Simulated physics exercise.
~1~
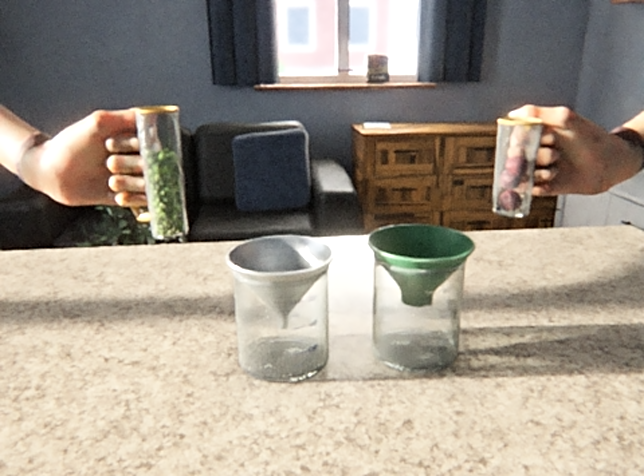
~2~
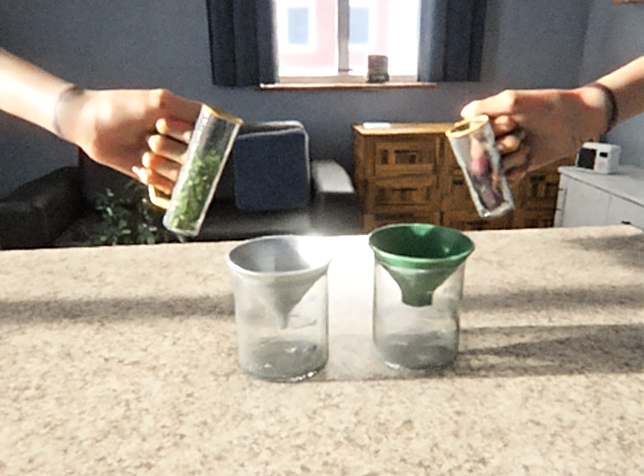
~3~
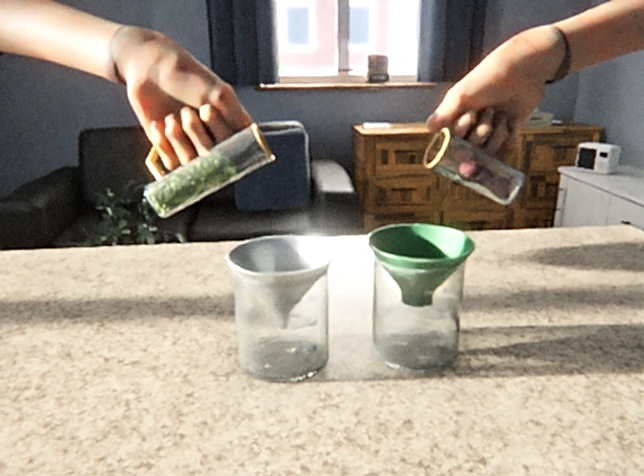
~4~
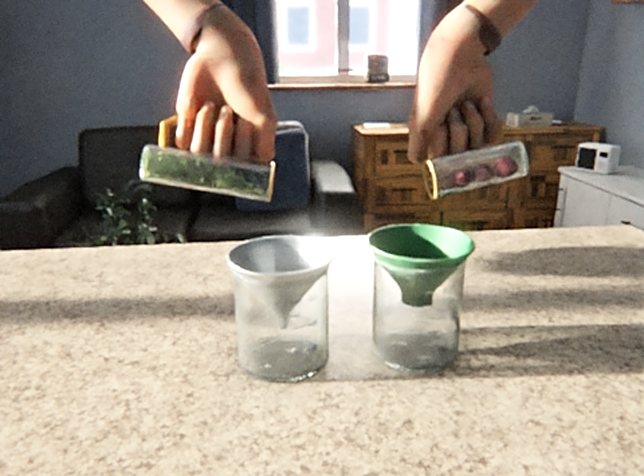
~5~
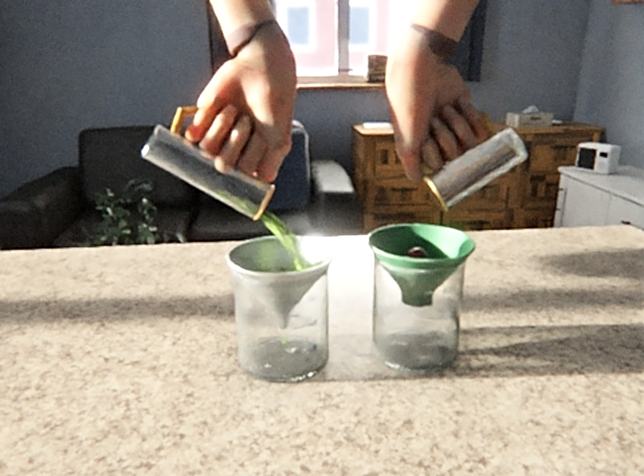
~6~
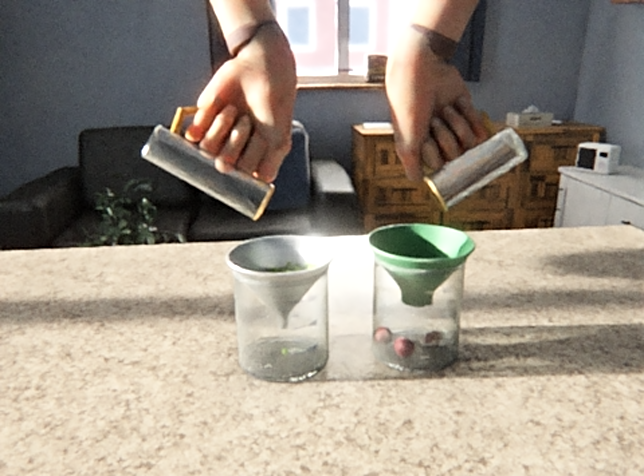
Two hands tipped a glass of small green bits and a glass of reddish balls into funnels on two jars; most of the green bits stayed stuck in the left grey funnel, while the balls all dropped into the right jar.
